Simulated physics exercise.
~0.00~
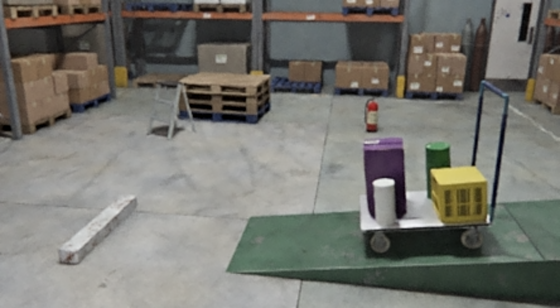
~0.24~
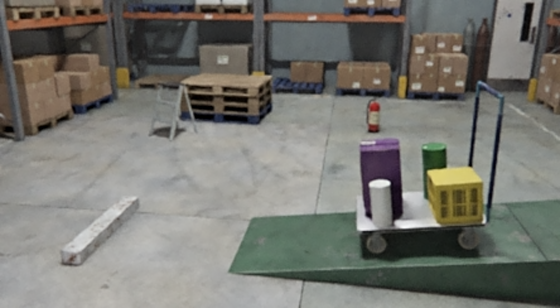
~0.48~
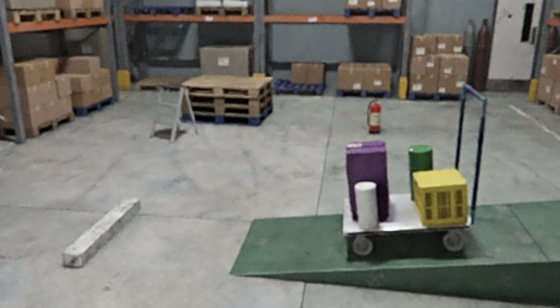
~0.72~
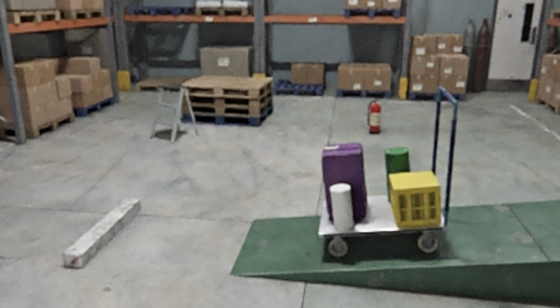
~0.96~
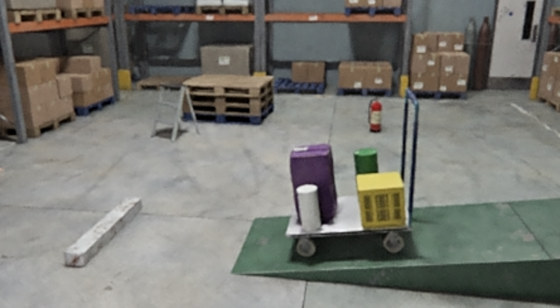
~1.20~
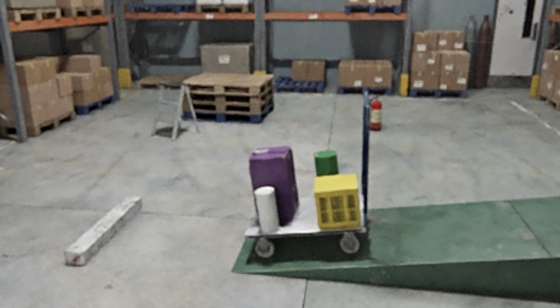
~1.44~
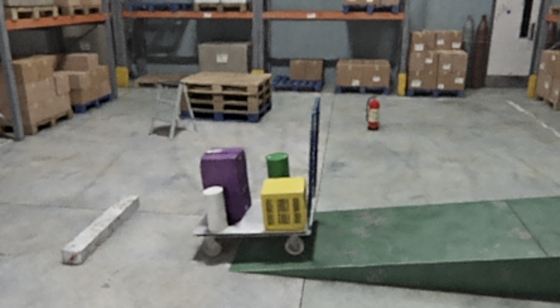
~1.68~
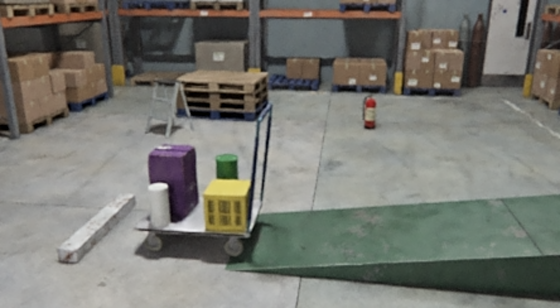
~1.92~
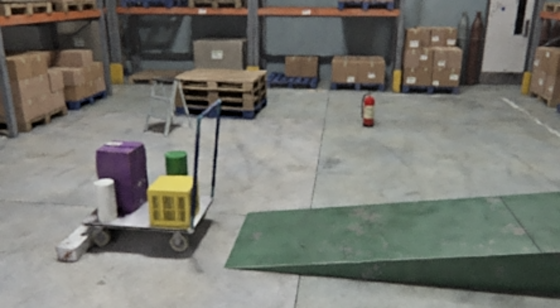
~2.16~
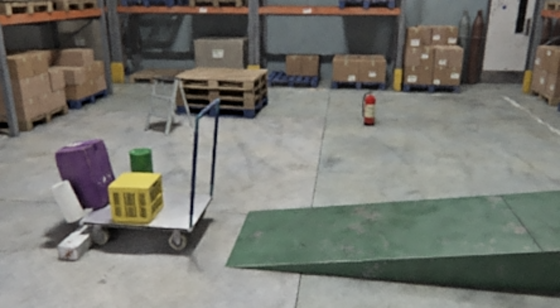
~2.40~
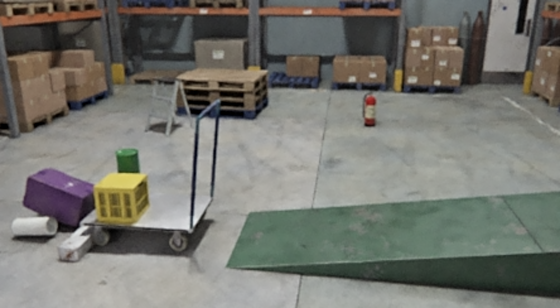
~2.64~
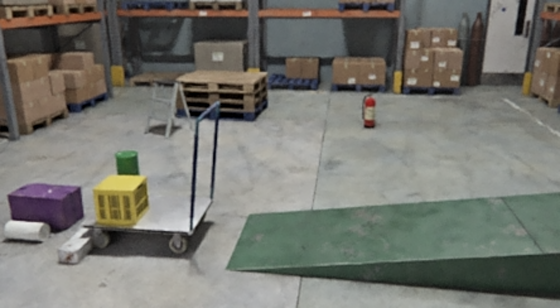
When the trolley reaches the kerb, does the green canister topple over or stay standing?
The green canister stays standing. It slides toward the left end of the trolley but remains upright, while the purple box and the white canister topple off.
